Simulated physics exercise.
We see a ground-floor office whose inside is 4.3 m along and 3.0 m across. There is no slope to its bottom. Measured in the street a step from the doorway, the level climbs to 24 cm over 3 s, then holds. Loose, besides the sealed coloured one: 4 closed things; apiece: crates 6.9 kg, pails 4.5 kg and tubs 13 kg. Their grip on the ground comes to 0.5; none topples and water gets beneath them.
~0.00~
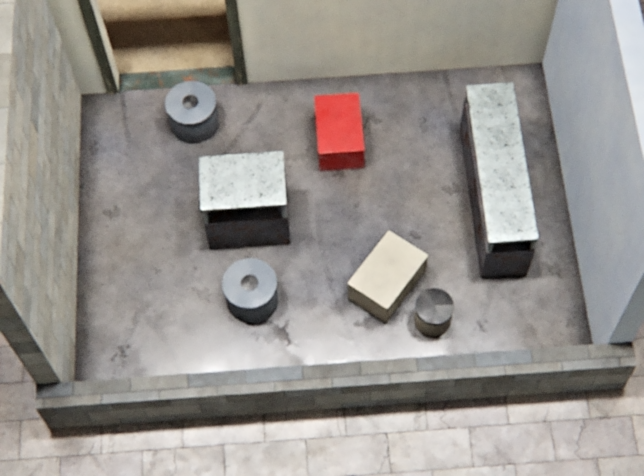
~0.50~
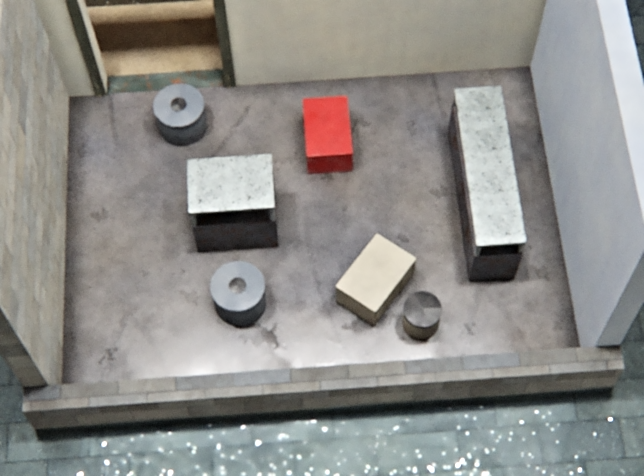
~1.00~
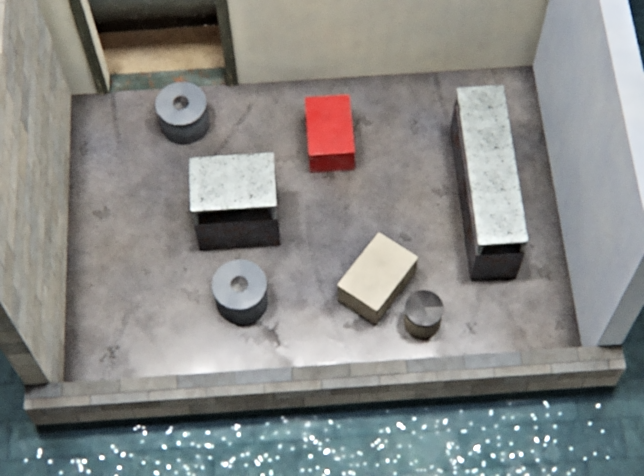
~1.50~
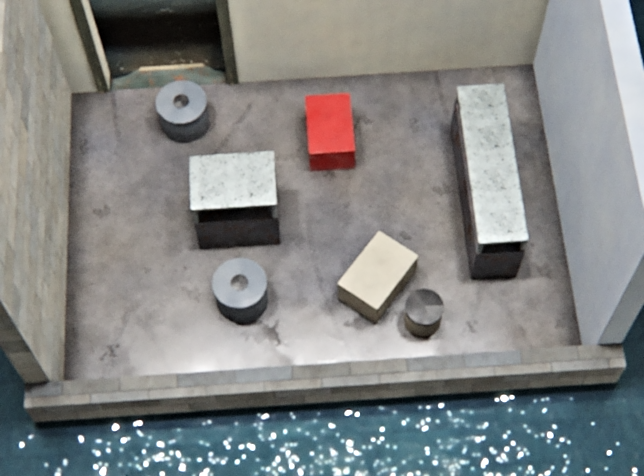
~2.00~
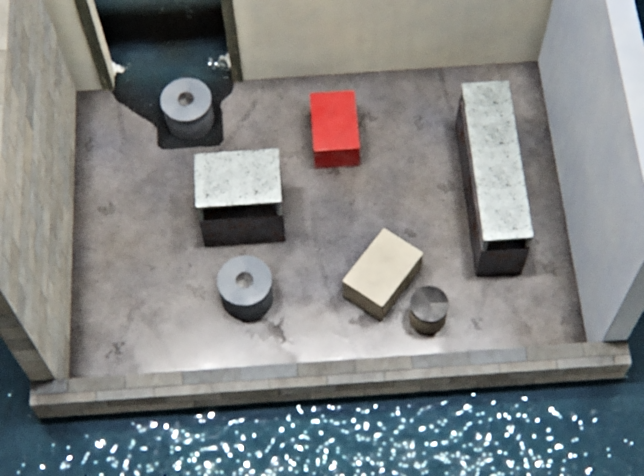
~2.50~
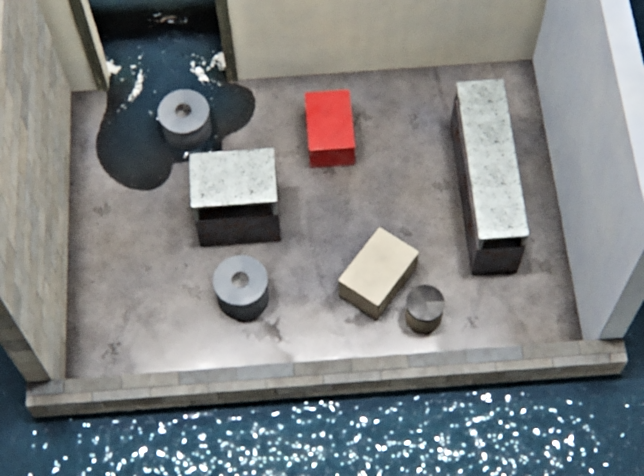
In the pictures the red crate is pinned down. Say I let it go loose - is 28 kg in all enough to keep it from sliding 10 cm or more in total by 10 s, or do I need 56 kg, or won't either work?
28 kg is enough.
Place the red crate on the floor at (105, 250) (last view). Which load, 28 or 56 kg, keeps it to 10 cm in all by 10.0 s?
Note: Heavier only OK.
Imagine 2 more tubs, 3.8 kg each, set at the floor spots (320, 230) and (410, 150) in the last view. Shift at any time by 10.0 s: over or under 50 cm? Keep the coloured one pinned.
Results: Threshold exceeded; threshold not reached.
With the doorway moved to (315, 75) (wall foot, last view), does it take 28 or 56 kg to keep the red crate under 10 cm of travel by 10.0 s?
For that position, the bigger mass alone succeeds.
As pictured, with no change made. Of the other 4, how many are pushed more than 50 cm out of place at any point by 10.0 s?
That adds up to 4.
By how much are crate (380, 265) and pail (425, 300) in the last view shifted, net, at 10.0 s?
Respectively 50 and 200 centimetres.
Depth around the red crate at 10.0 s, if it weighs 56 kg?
Depth: Approx. 9 cm.
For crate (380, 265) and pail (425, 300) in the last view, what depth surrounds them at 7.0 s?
Depth approx. 9 cm / 6 cm.
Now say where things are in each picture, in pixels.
In the first frame, the red crate at (339, 123), on the bottom; 0.0 m2 under water; 0 of 5 have shifted.
In the second frame, the red crate at (327, 126), on the bottom; 0.0 m2 under water; 0 of 5 have shifted.
In the third frame, the red crate at (330, 124) rests on the ground; water covers 0.0 m2; 0 of 5 have shifted.
In the fourth frame, the red crate at (330, 123) rests on the ground; water covers 0.0 m2; 0 of 5 have shifted.
In the fifth frame, the red crate at (334, 120) rests on the ground; water covers 0.2 m2; 0 of 5 have shifted.
In the sixth frame, the red crate at (330, 120) rests on the ground; 0.8 m2 under water; 1 of 5 have shifted.
After 3.5 s the red crate would be 0 cm from its start with 28 kg and 0 cm from its start with 56 kg; 3 cm of water round it then.
After 4.5 s the red crate would be 0 cm from its start with 28 kg and 0 cm from its start with 56 kg; 4 cm of water round it then.
After 7.0 s the red crate would be 0 cm from its start with 28 kg and 0 cm from its start with 56 kg; 4 cm of water round it then.
After 10.0 s the red crate would be 0 cm from its start with 28 kg and 0 cm from its start with 56 kg; 9 cm of water round it then.
